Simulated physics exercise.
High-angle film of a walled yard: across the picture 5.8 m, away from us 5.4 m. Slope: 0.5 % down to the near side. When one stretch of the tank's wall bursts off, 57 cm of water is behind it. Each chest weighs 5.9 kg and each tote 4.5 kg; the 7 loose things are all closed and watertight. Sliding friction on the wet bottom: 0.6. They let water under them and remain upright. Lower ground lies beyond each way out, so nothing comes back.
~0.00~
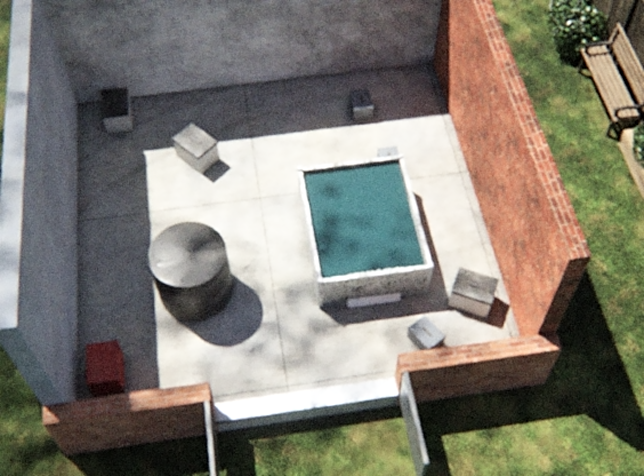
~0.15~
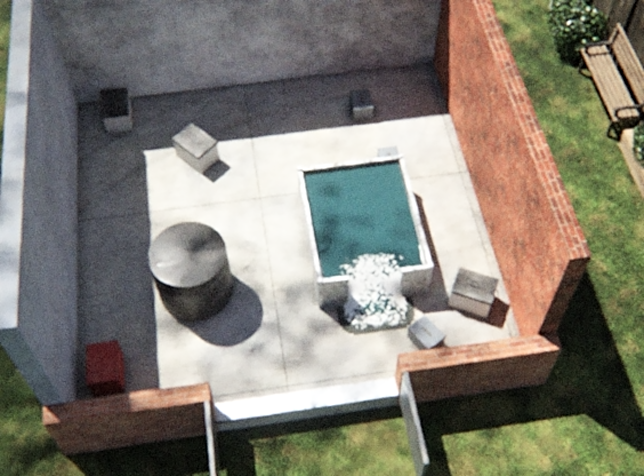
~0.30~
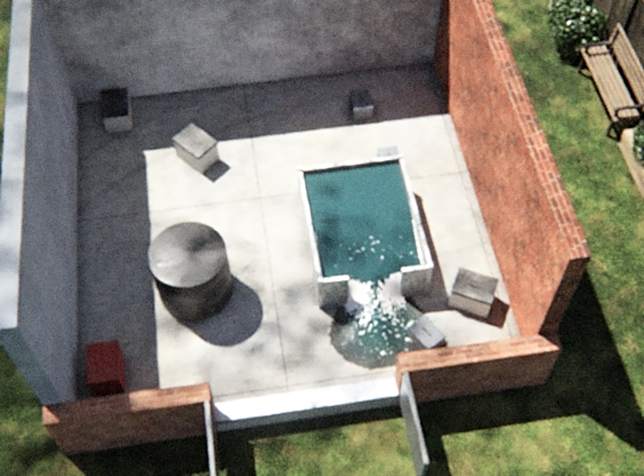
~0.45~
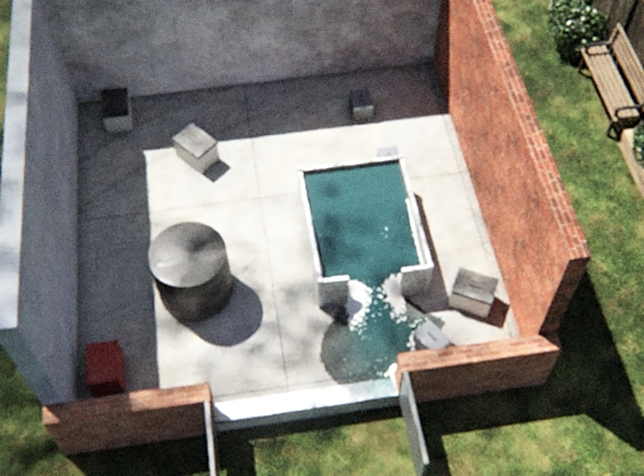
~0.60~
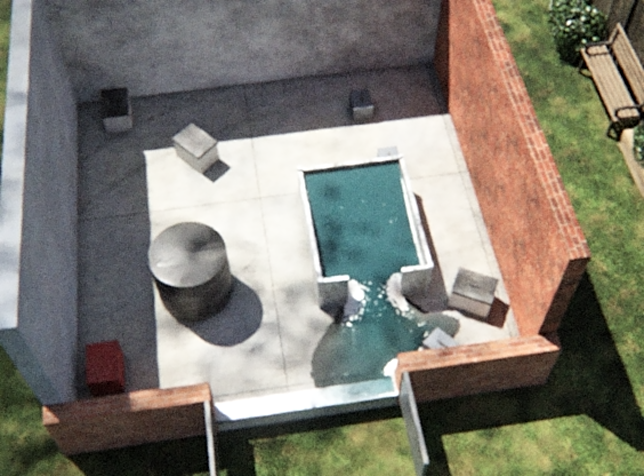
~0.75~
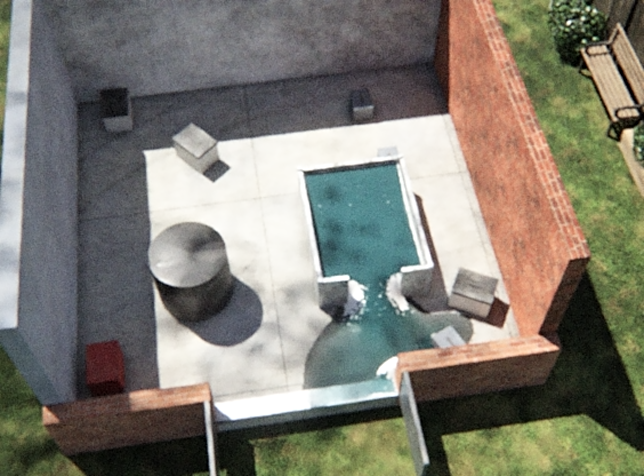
A walled yard's water tank bursts at its near side, and water spreads across the floor.
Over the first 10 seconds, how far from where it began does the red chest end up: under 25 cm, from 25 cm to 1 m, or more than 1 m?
It's going to keep its spot, I think.
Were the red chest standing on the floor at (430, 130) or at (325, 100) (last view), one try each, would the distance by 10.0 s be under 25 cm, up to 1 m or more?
Order of tries: It is flushed away; it is flushed away.
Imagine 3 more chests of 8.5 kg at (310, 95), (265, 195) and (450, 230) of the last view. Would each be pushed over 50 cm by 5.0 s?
Respectively: Smaller, smaller, greater.
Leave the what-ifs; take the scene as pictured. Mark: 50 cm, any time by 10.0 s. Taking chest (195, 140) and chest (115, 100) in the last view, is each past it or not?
Within the limit, then within the limit.
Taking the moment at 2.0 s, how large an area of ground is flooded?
Wet area: Approx. 7.0 m2.
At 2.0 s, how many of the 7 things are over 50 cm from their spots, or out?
By my tally, 1.
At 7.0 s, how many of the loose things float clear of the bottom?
2.
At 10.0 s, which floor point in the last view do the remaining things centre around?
Averaged position, last view: Near pixel (243, 163).
After 2.0 s the red chest is near (102, 362), 0.0 m from its start, aground; 0 of 7 are out; 1 afloat.
After 4.5 s the red chest is near (102, 362), 0.0 m from its start, aground; 0 of 7 are out; 1 afloat.
After 7.0 s the red chest is near (102, 362), 0.0 m from its start, aground; 0 of 7 are out; 2 afloat.
After 10.0 s the red chest is near (102, 362), 0.0 m from its start, aground; 0 of 7 are out; 0 afloat.
